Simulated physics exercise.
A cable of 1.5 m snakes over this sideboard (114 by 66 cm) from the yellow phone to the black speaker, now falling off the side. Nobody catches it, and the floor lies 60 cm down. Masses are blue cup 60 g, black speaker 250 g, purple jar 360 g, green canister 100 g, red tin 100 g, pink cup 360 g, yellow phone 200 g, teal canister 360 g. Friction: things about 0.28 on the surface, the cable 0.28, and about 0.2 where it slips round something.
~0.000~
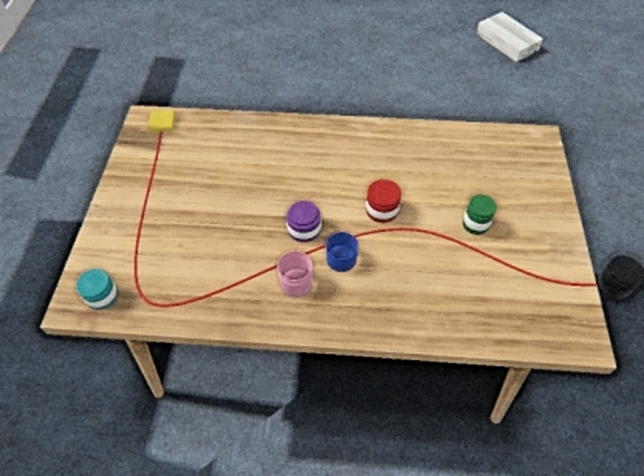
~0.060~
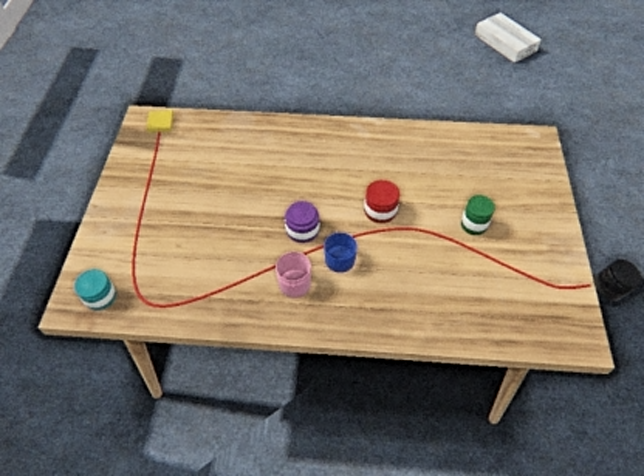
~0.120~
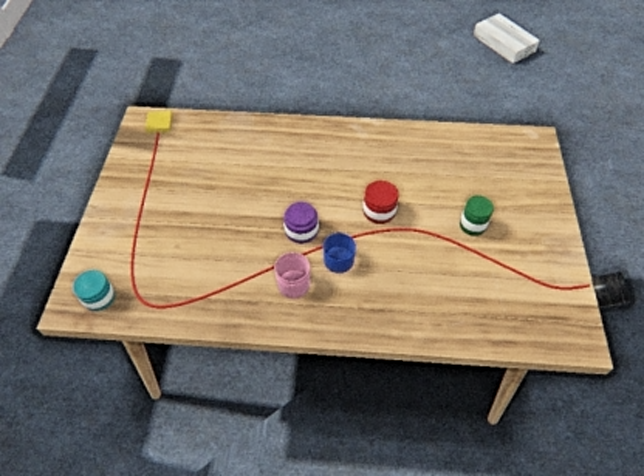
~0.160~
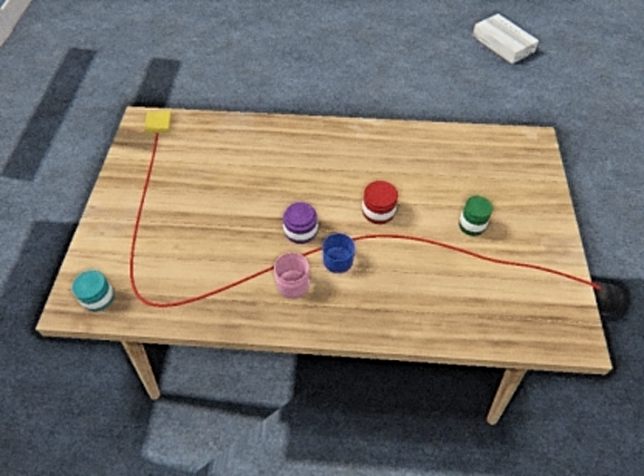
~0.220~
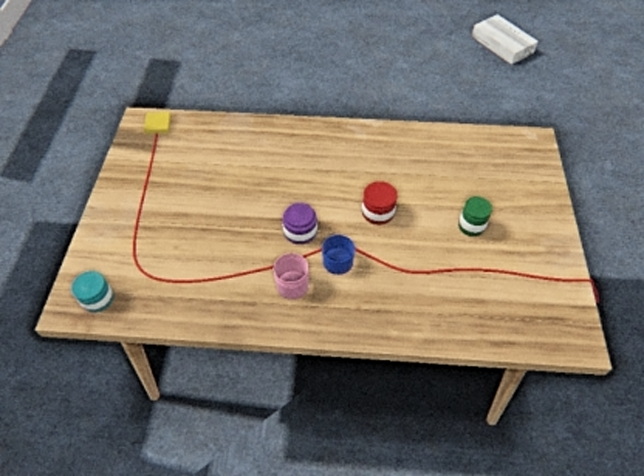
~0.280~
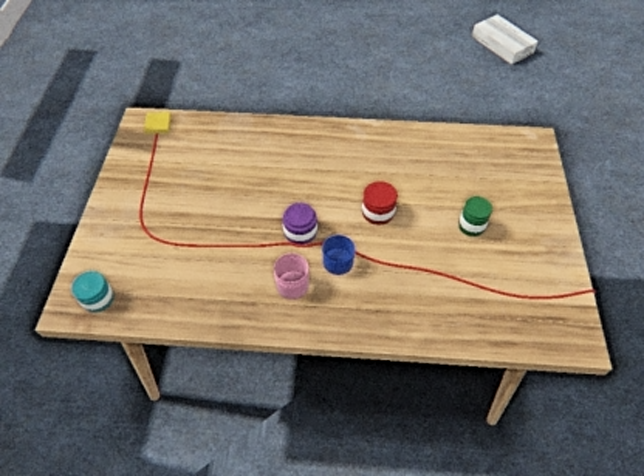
At the start, a red cable curves across a wooden table from a yellow block, past colourful jars and cups, to a black object at the right edge. The black object drops over the side and out of sight, pulling the cable rightward into flatter curves while the containers stay put.
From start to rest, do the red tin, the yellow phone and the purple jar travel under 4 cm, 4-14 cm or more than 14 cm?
Result: Red tin hardly moves, yellow phone travels a long way, purple jar shifts a middling way.
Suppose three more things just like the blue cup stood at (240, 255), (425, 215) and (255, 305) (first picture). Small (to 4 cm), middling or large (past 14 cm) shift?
In that order: Large, small, small.
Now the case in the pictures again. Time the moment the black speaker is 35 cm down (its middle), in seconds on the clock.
That is: 0.34 s.
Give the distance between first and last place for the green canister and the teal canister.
About: Green canister 0 cm, teal canister 0 cm.
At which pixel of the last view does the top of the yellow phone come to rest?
At about (278, 213).
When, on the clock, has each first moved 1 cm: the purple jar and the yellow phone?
About: Purple jar 0.42 s, yellow phone 0.40 s.
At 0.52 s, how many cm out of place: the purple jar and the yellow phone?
Purple jar 4 cm, yellow phone 15 cm.
By 0.5 s, the cable's tail end at (216, 154); yellow phone 17 cm off its start, purple jar 5 cm off its start, black speaker over the edge.
By 0.7 s, the cable's tail end at (277, 194); yellow phone 39 cm off its start, purple jar 6 cm off its start, black speaker over the edge.
By 1.0 s, the cable's tail end at (290, 207); yellow phone 45 cm off its start at (278, 212), purple jar 6 cm off its start at (319, 197), black speaker over the edge.
By 1.2 s, the cable's tail end at (290, 207); yellow phone 45 cm off its start, purple jar 6 cm off its start, black speaker over the edge.
By 2.4 s, the cable's tail end at (290, 207); yellow phone 45 cm off its start at (278, 213), purple jar 6 cm off its start at (319, 197), red tin 0 cm off its start at (381, 194), black speaker over the edge.
